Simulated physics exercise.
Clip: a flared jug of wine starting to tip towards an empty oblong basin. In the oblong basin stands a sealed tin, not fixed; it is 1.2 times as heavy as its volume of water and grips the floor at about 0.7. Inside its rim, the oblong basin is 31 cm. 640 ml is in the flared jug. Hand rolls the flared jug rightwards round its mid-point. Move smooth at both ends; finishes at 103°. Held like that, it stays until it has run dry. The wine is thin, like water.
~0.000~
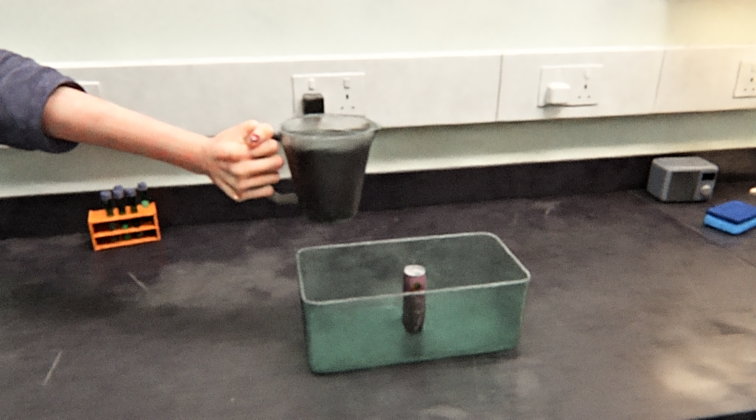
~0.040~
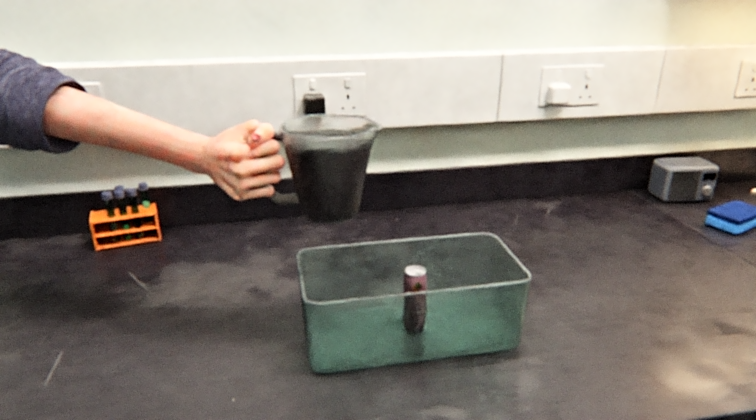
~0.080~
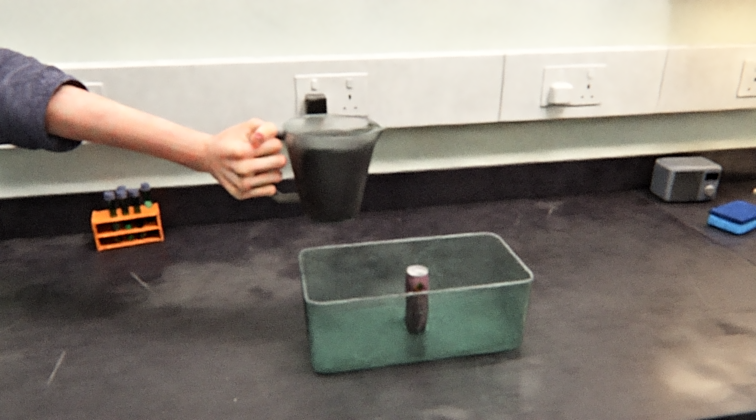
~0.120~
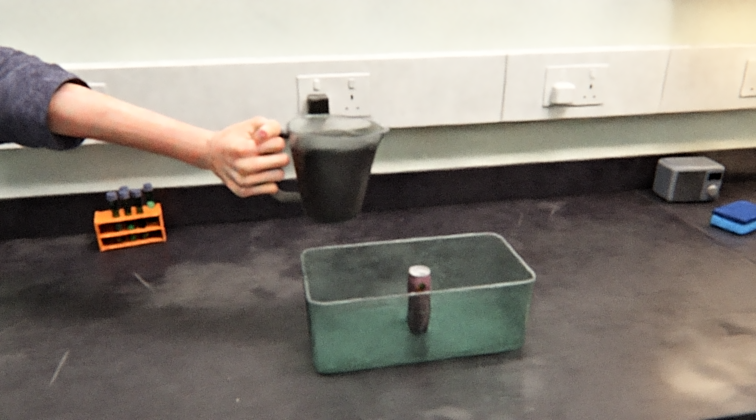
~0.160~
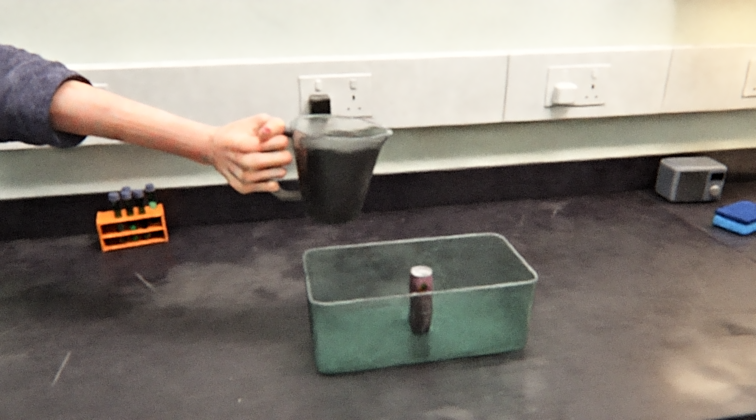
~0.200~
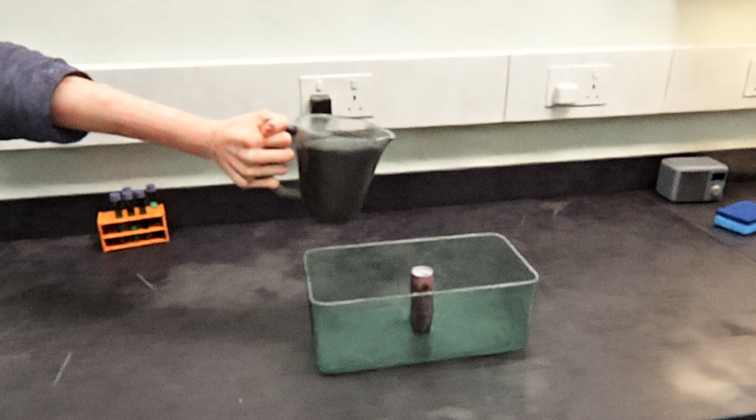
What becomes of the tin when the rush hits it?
The tin stays upright.
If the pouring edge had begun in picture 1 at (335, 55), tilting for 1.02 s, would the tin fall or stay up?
After that, the tin overturns.
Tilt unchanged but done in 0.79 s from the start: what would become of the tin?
In that case the tin stays vertical.
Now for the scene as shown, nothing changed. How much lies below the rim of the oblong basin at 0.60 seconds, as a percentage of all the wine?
I reckon close to 4 percent of it.
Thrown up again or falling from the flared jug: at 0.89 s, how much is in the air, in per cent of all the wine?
Close to 20 %.
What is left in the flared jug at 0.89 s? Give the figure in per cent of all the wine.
About 20 % is still there.
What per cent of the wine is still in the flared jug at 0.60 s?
Portion remaining: Approx. 74 per cent.
After 0.60 s the tilt is 65° and 75 per cent is still to pour; the tin stands where it began.
After 0.89 s the tilt is 99° and 19 per cent is still to pour; the tin stands where it began.
After 1.19 s the tilt is 103° and 0 per cent is still to pour; the tin stands where it began.
After 1.52 s the tilt is 103° and 0 per cent is still to pour; the tin stands where it began.
In the end the tin stands where it began.
